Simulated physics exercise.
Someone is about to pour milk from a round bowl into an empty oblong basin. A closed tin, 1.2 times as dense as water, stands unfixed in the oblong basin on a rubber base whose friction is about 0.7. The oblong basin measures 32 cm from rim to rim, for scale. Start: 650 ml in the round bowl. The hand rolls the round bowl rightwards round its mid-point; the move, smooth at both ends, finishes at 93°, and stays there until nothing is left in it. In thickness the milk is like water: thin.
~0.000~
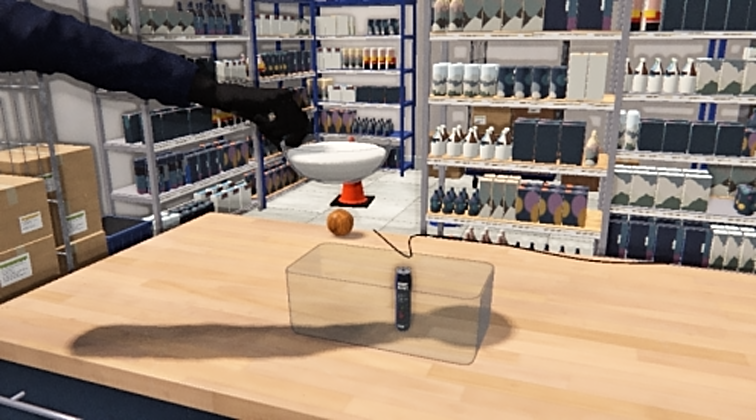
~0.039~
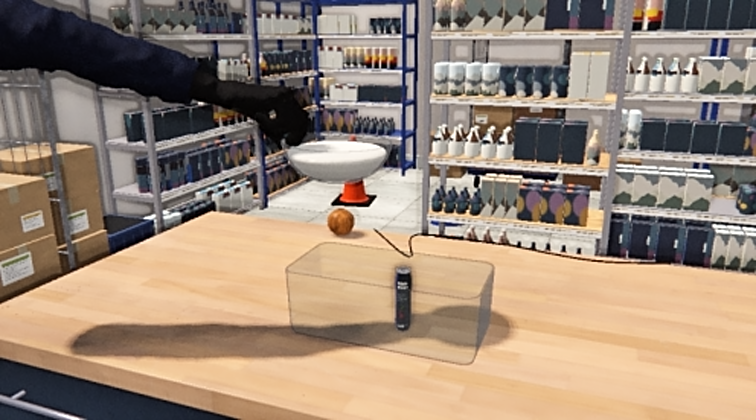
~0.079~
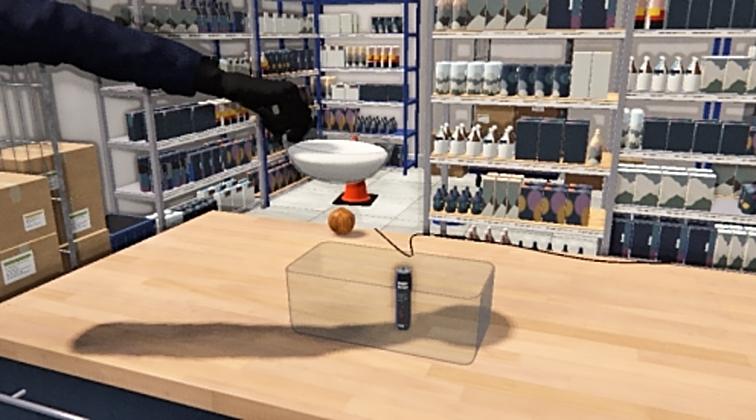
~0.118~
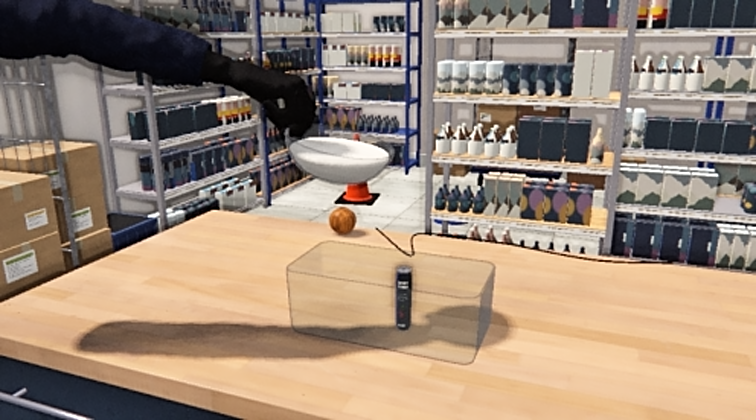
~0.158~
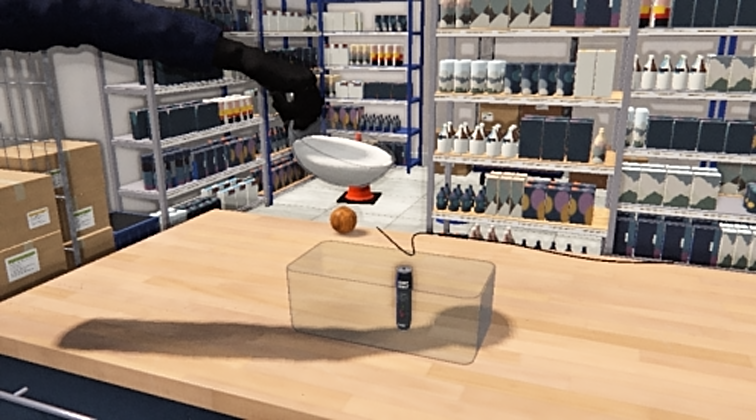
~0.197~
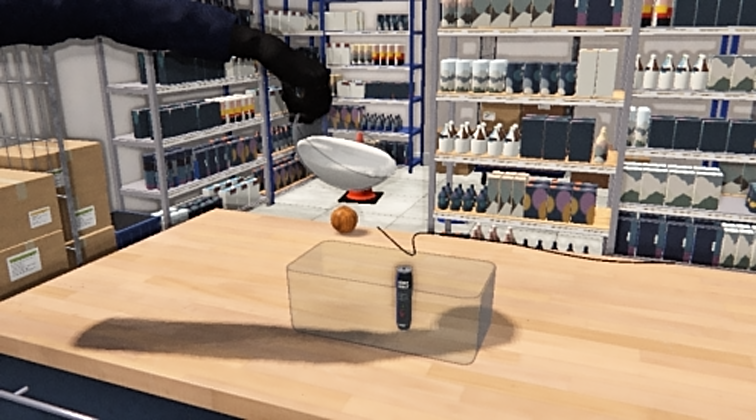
A dark-sleeved, black-gloved arm reaching in from the left gradually rolls a round white bowl rightwards, its right rim dipping lower. Seen from slightly above a pale wooden worktop in a storeroom of stocked shelves, the view stays practically still. Below the bowl sit a transparent oblong basin with a small dark cylinder, an orange-brown ball and a thin cable, with cardboard boxes left and an orange cone behind.
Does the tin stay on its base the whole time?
You'll see it resist.
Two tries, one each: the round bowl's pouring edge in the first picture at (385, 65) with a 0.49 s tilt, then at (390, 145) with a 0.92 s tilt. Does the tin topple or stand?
Trial 1 - tin tips; trial 2 - tin stays standing.
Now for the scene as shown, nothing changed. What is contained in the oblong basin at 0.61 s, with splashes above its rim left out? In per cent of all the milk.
Some 86 percent of the total.
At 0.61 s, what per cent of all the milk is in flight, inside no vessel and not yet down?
Near 14 per cent, I'd say.
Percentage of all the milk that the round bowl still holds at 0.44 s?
About 5 percent.
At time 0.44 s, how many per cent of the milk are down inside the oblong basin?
Near 34 in a hundred.
Then, 0.44 s in, the tilt is 90° and 5 per cent is still to pour; the tin stands where it began.
Then, 0.61 s in, the tilt is 93° and 0 per cent is still to pour; the tin stands where it began.
Then, 0.79 s in, the tilt is 93° and 1 per cent is still to pour; the tin stands where it began.
Then, 0.99 s in, the tilt is 93° and 0 per cent is still to pour; the tin stands where it began.
Finally, the tin stands where it began.
